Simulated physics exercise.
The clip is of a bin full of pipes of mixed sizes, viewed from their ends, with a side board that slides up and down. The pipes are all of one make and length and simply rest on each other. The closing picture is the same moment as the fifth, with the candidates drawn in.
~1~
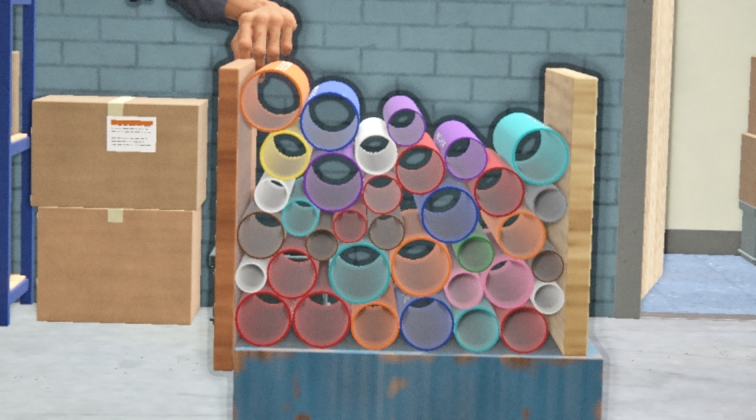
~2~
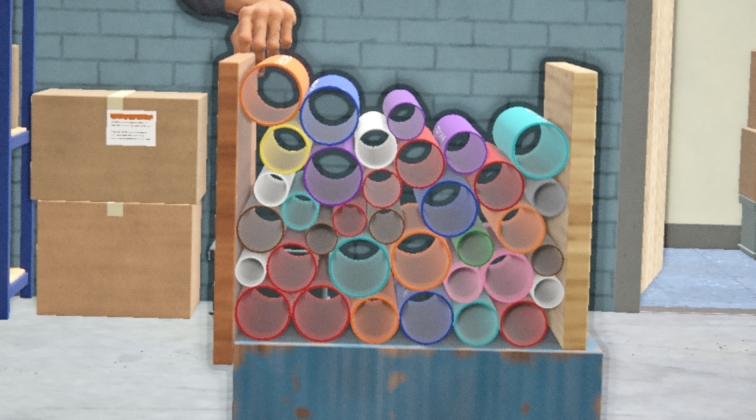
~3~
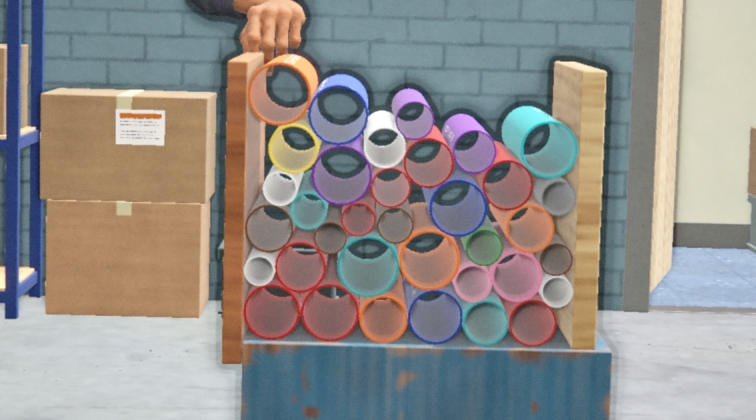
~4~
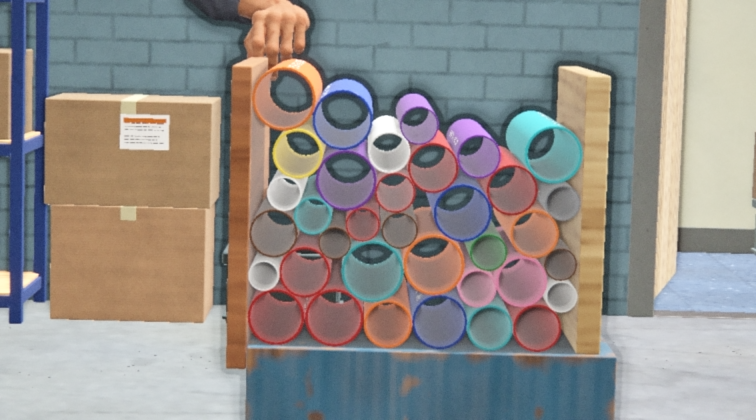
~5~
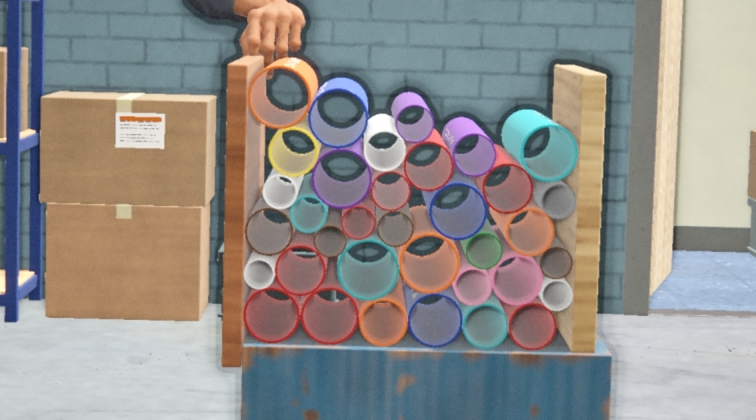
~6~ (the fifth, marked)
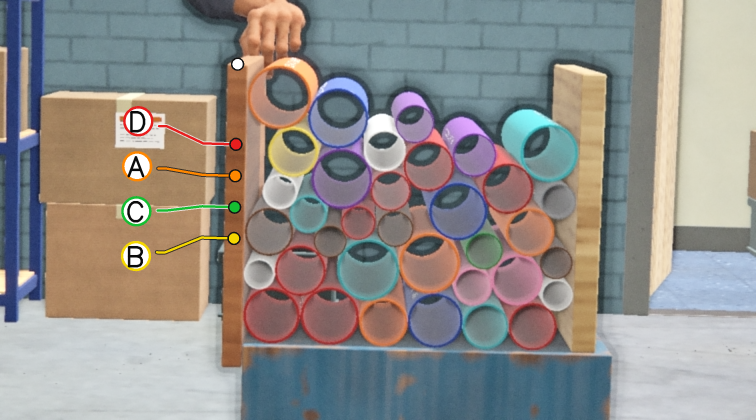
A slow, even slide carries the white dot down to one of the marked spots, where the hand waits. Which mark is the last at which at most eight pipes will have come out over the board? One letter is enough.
At most to B.
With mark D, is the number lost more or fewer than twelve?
Fewer than twelve.
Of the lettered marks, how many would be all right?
Four of the four.
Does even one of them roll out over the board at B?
At B: Yes.
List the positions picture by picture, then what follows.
In the first frame, a red pipe (263, 319); a red pipe (524, 329); a pink pipe (464, 290).
In the second frame, a pink pipe (464, 284); a white pipe (272, 189).
In the third frame, a purple pipe (342, 175); a red pipe (508, 185).
In the fourth frame, a grey pipe (563, 203); side board (250, 200).
In the fifth frame, a red pipe (272, 315); a red pipe (532, 326); a pink pipe (473, 286).
On the marked copy, A at (235, 176); B at (234, 238); C at (235, 207); D at (236, 144); the white dot at (238, 64).
With B. Early on, top of the board (246, 141).
Further on, top of the board (245, 230).
At the end, top of the board (244, 238), three out over the board.
As for the rest, A one out over the board; C one out over the board; D none out over the board.
